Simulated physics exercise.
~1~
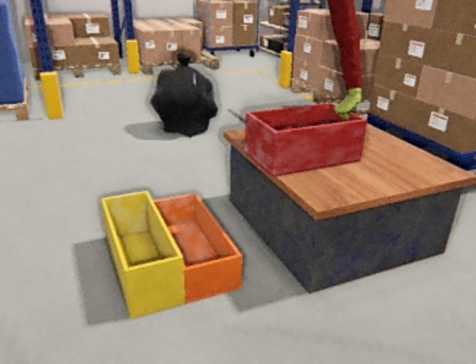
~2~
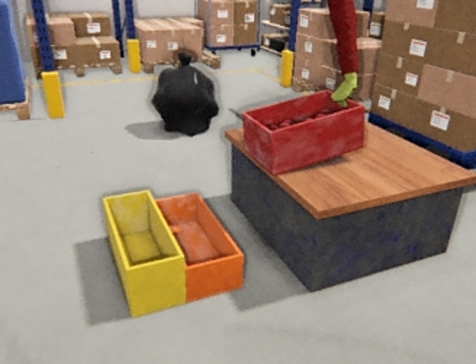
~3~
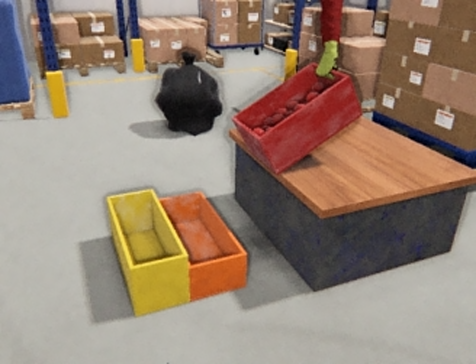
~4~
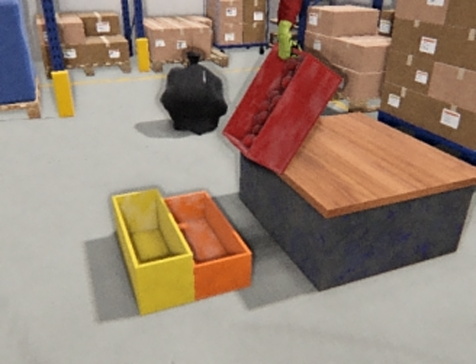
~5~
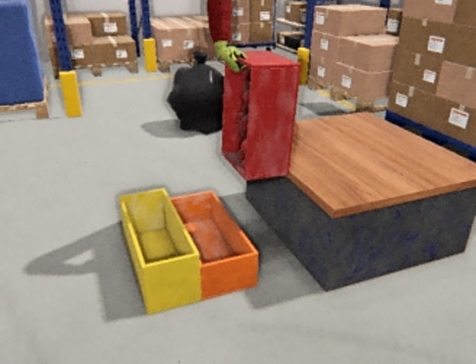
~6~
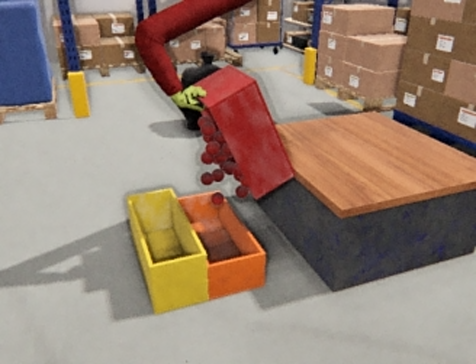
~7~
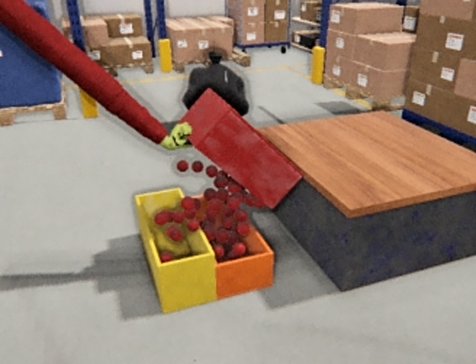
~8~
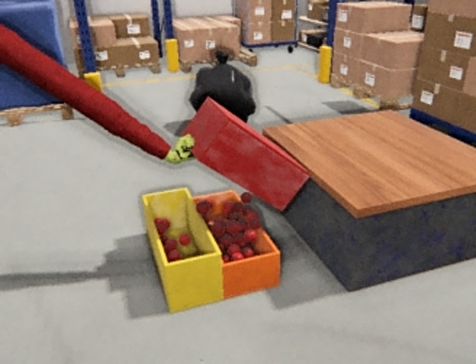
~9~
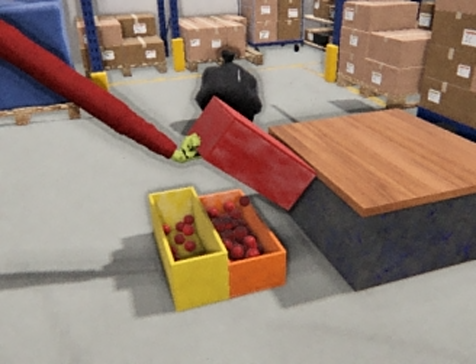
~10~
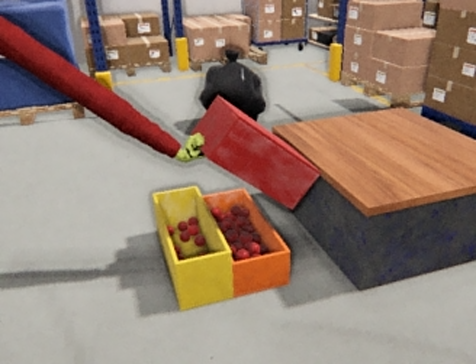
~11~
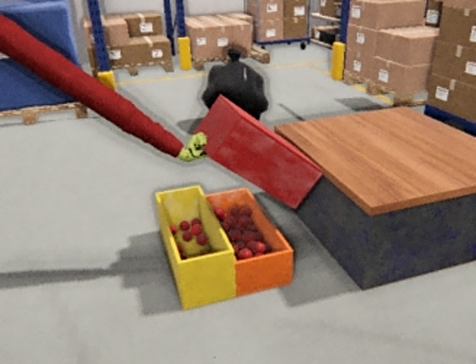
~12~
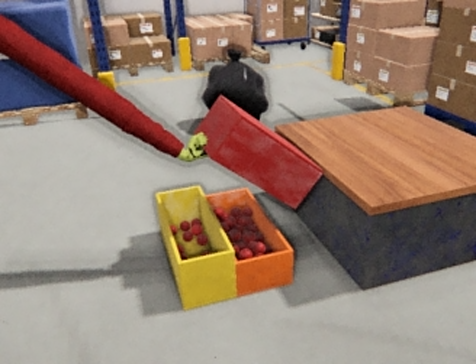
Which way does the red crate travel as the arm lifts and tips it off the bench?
The red crate moves to the left, toward the orange and yellow tubs.
